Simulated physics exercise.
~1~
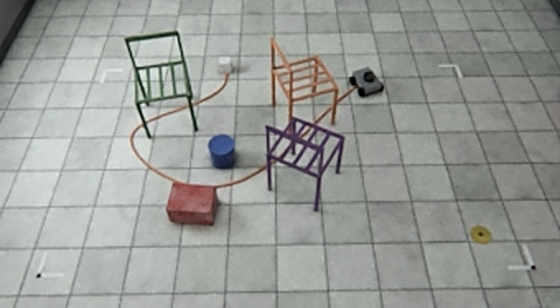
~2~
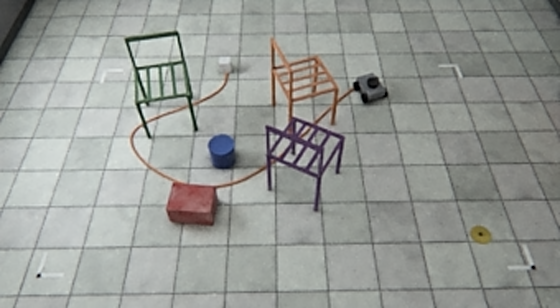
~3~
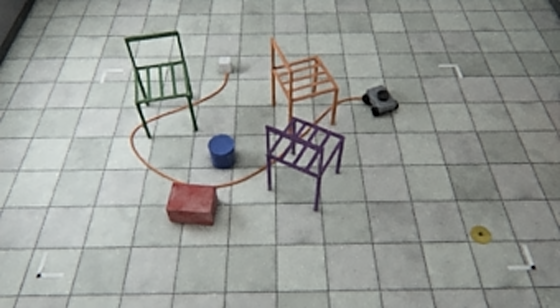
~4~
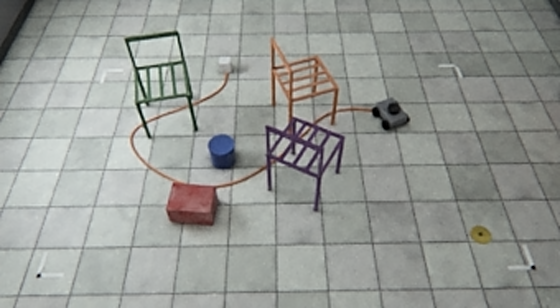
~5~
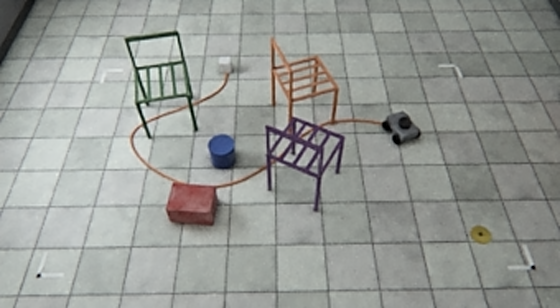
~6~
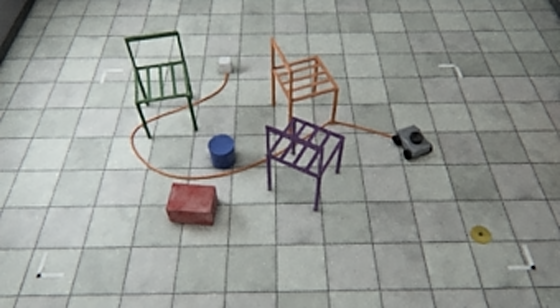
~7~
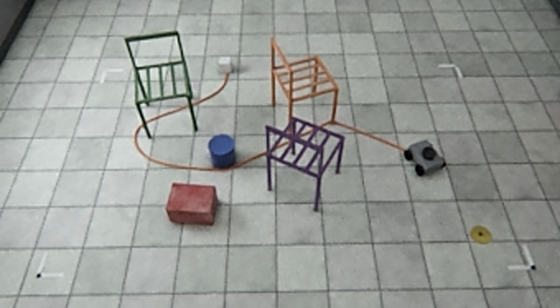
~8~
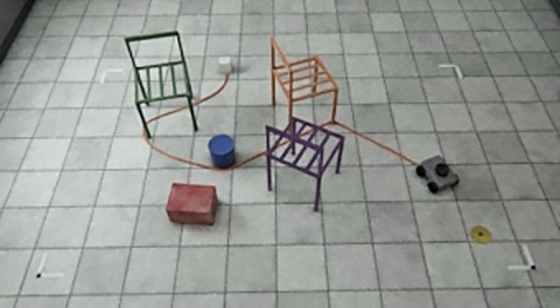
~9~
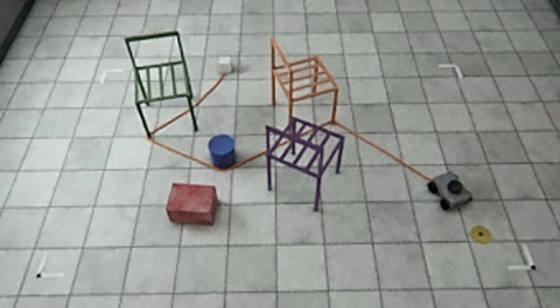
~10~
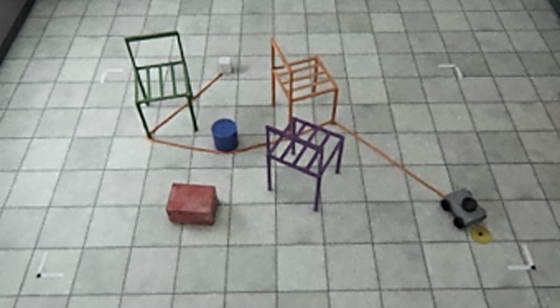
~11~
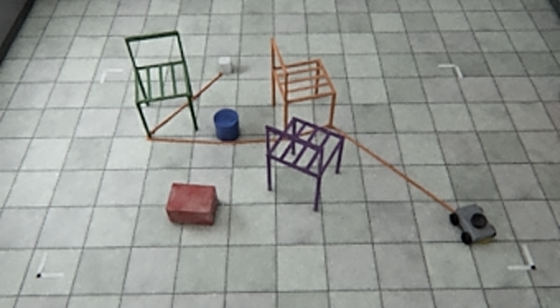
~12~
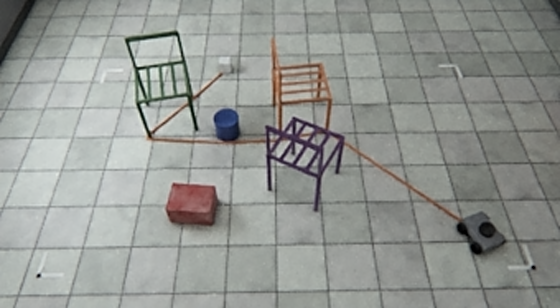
Small wheeled cart rolling down and right across a tiled floor, pulling an orange cord taut and shifting a blue bucket slightly.
